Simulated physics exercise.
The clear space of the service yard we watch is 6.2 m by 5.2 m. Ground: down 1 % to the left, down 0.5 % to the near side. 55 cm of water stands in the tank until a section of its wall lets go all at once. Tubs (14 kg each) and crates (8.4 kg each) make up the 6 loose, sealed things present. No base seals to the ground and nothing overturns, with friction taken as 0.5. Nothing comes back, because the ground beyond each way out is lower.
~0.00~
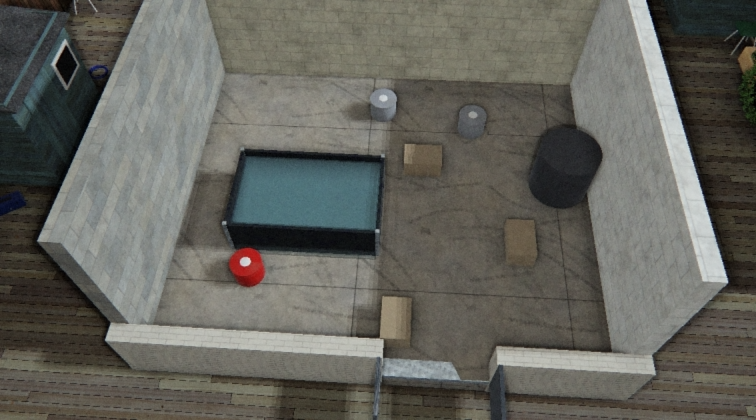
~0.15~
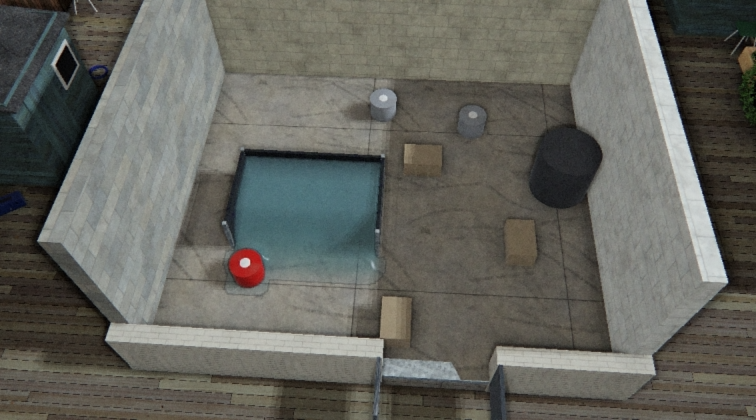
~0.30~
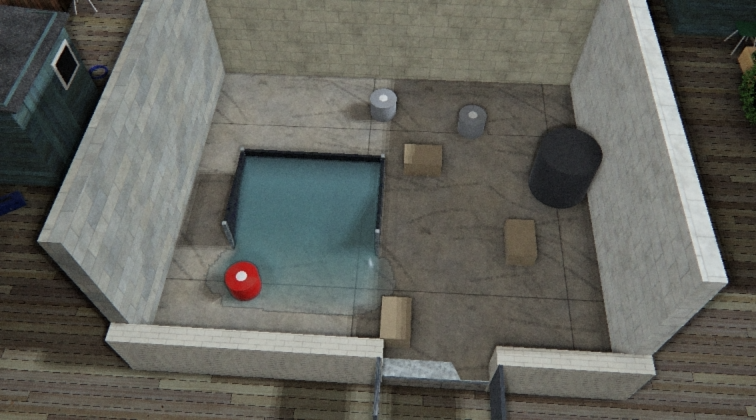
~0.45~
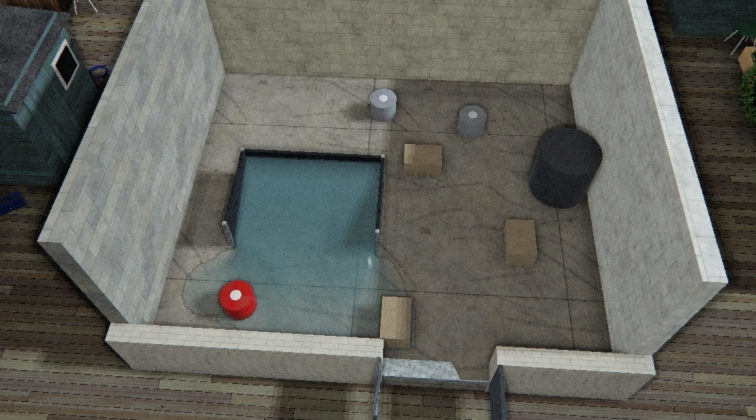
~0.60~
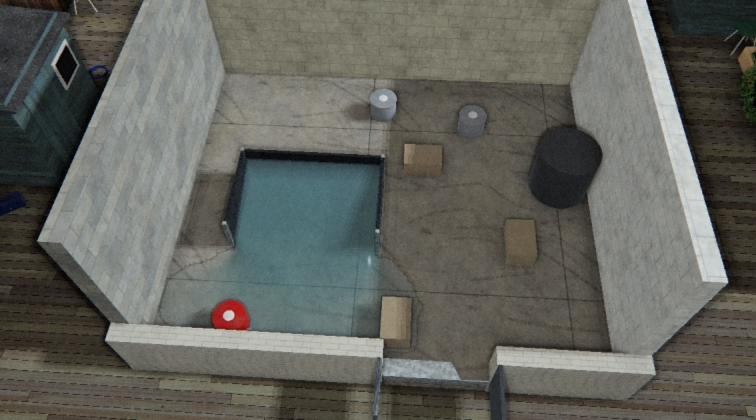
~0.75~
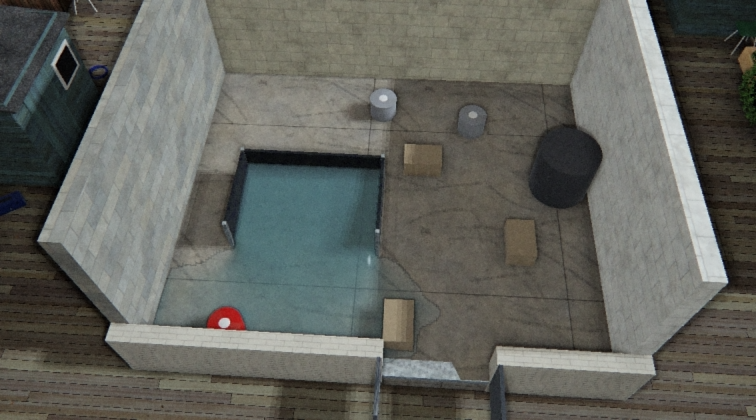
A walled yard with a cracked stone floor and a gap in its near wall is seen from high above by a still camera. A dark-framed pool of blue-green water stands left of centre, with a red tub before it, and tan crates, two grey tubs and a large dark cylinder around the right. The pool's near side opens, water spreads toward the near wall, and the red tub slides nearer and slightly left.
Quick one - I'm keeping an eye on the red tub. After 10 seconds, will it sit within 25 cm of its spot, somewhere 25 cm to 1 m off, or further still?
I'd say it ends up further still.
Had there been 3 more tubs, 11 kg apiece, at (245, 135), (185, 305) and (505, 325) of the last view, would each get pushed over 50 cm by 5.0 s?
Listed order gives above the limit, above the limit, above the limit.
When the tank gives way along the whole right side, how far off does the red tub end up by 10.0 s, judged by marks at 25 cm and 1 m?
From there, the red tub gets moved partway.
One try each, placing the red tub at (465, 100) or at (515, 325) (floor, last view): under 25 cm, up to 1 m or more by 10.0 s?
Run 1: It remains nearly still. Run 2: It is pushed a bit.
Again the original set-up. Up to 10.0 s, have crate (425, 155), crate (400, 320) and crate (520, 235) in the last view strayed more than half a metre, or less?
Item by item, they came out below the mark, above the mark and above the mark.
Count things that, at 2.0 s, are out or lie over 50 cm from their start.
It comes to 2.
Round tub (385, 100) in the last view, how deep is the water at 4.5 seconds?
Around 0 centimetres.
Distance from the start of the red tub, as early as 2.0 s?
100 cm or so by then.
After 2.0 s the red tub is near (179, 249), 1.0 m from its start, afloat; 1 of 6 are out; 1 afloat.
After 4.5 s the red tub is near (277, 72), 3.8 m from its start, afloat; 1 of 6 are out; 2 afloat.
After 7.0 s the red tub is near (318, 92), 3.4 m from its start, aground; 1 of 6 are out; 0 afloat.
After 10.0 s the red tub is near (318, 92), 3.4 m from its start, aground; 1 of 6 are out; 1 afloat.
